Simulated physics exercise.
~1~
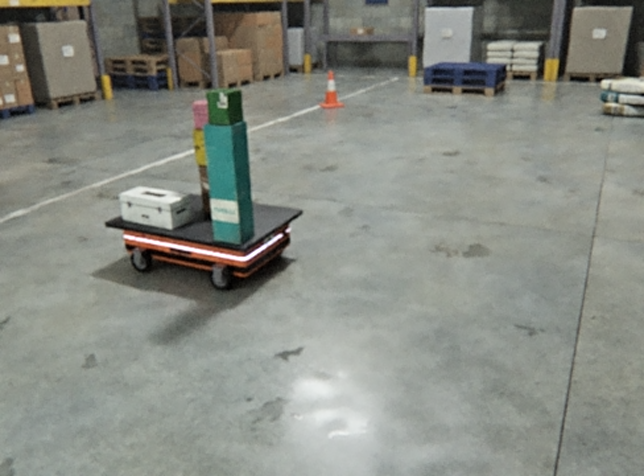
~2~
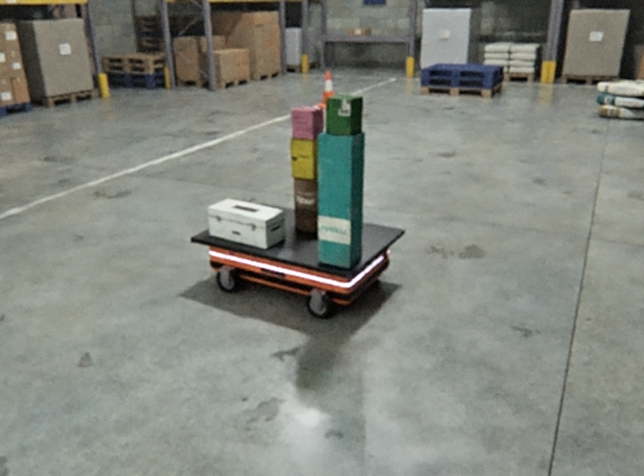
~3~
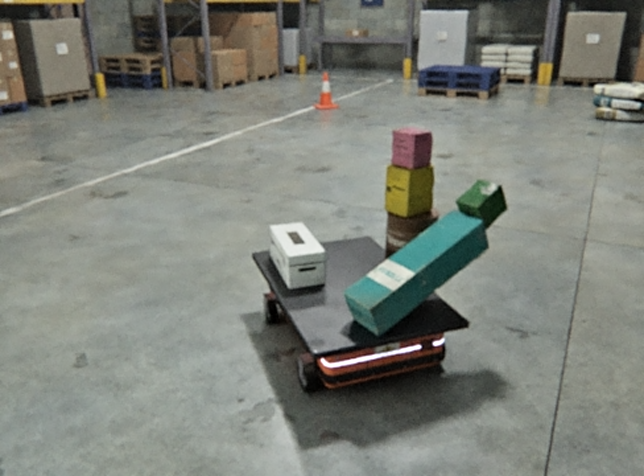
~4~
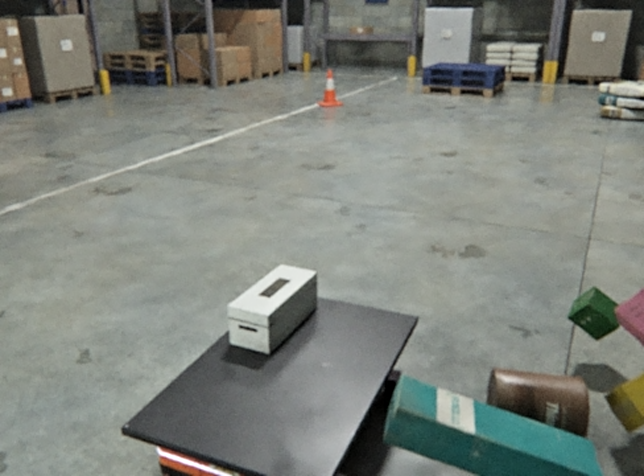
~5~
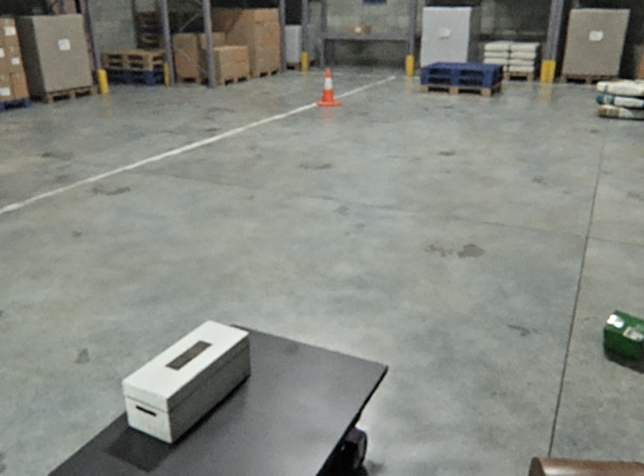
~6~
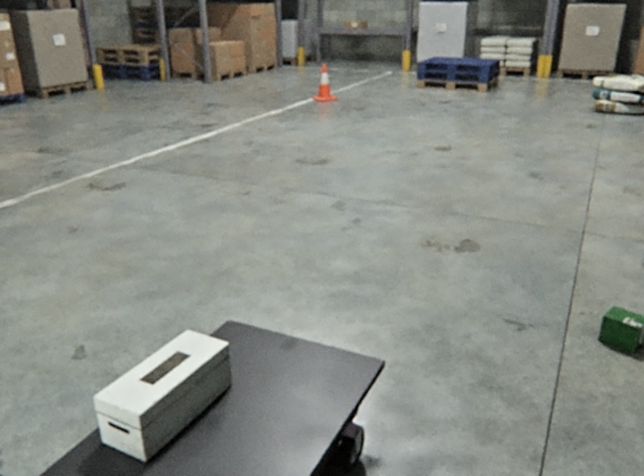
At first, a low, flat cart rolls across a warehouse floor, carrying a white toolbox beside a tall turquoise box topped with a green parcel and a stack of brown, yellow and pink pieces. It moves right and nearer, everything still upright. As it swings round toward the viewer, the turquoise box tips to the right with the green parcel, while the other stack stands at the far edge. Then both stacks spill off the right side and tumble to the floor. The cart comes to rest close by with only the toolbox aboard, the green parcel lying off to the right.
